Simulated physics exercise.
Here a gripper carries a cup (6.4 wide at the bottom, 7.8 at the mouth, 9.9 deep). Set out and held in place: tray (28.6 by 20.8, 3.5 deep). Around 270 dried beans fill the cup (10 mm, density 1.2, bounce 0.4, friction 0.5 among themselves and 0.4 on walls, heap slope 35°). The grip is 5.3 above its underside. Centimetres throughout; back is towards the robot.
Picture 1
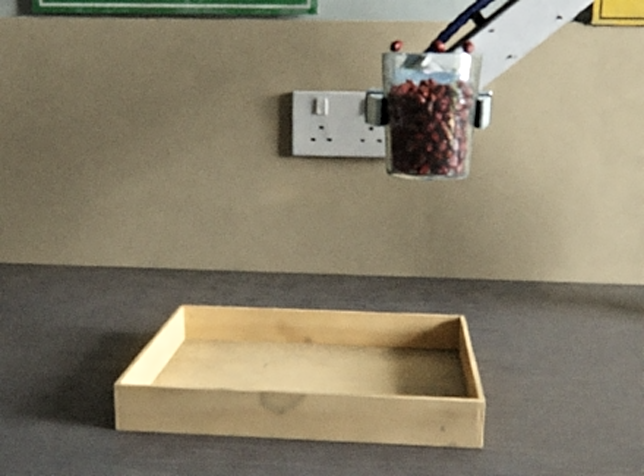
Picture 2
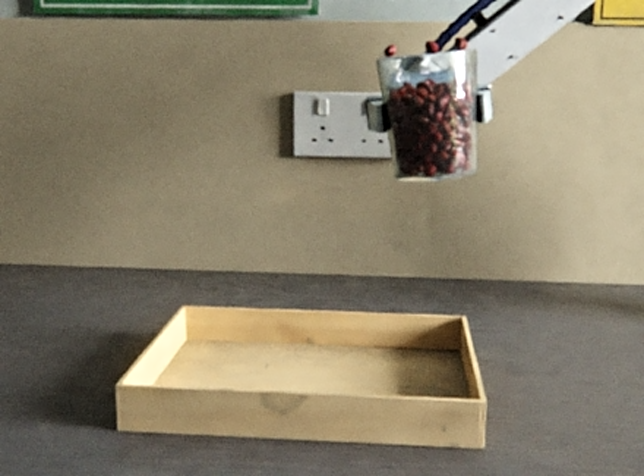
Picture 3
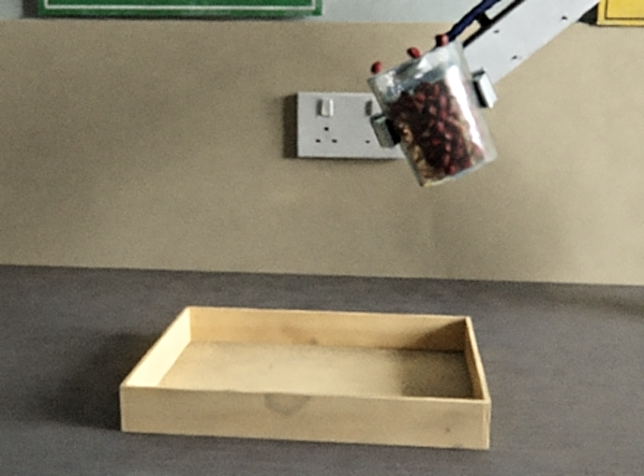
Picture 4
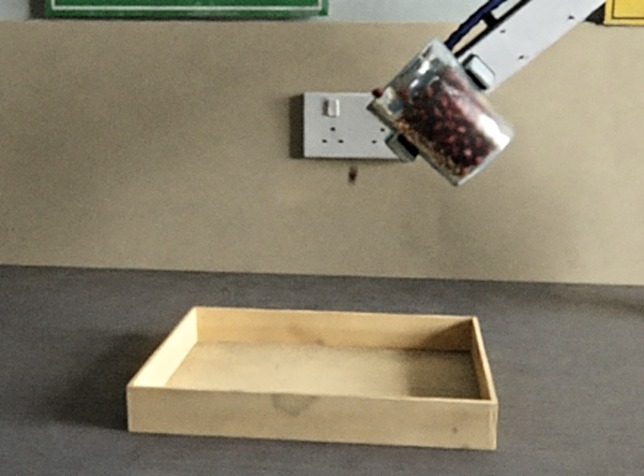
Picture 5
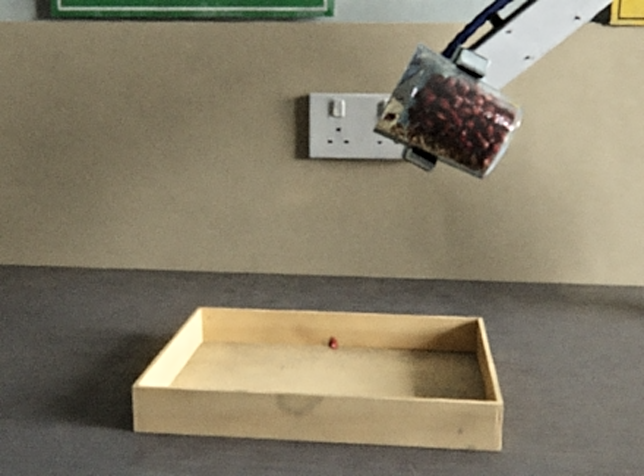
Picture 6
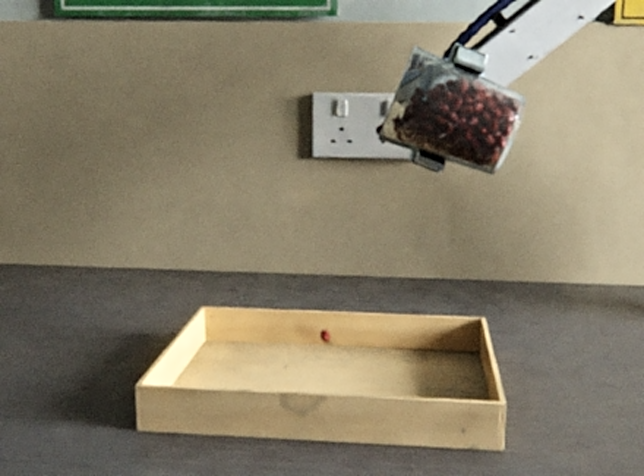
A clear cup of dark red beans, held in a gripper above a shallow wooden tray, starts upright and leans slightly to the left. The gripper keeps tilting it until it lies well over on its side, and a single bean drops into the tray while the rest stay inside.
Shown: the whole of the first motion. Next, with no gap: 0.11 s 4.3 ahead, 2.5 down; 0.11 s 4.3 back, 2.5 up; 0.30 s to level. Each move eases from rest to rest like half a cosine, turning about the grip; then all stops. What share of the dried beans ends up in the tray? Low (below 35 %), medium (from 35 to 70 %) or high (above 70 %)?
In the tray the share is low, below 35 %.
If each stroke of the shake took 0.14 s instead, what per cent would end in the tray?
In that case some 5 per cent.
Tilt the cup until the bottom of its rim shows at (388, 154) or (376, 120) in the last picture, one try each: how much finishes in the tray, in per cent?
Some 45 and 5 per cent.
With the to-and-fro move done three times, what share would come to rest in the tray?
Then about 25 per cent.
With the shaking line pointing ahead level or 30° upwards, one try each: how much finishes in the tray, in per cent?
Some 35 and 65 per cent.
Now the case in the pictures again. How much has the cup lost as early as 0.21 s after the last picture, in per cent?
Some 5 per cent.
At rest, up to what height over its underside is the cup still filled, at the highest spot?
Roughly 9.0 cm.
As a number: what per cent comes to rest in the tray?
Roughly 15 per cent.
Then, 0.21 s later, tilted 70° forward, highest piece 27 above the table; 249 in the cup, 1 in the tray, 18 in flight or on a rim.
Then, 0.42 s later, tilted 19° forward, highest piece 28 above the table; 230 in the cup, 32 in the tray, 1 on the table or floor, 5 in flight or on a rim.
Then, 0.72 s later, level, highest piece 29 above the table; 230 in the cup, 37 in the tray, 1 on the table or floor.
Then, 1.77 s later, level, highest piece 29 above the table; 230 in the cup, 37 in the tray, 1 on the table or floor.
At rest, 230 in the cup, 37 in the tray, 1 on the table or floor. That is 14 % in the tray.
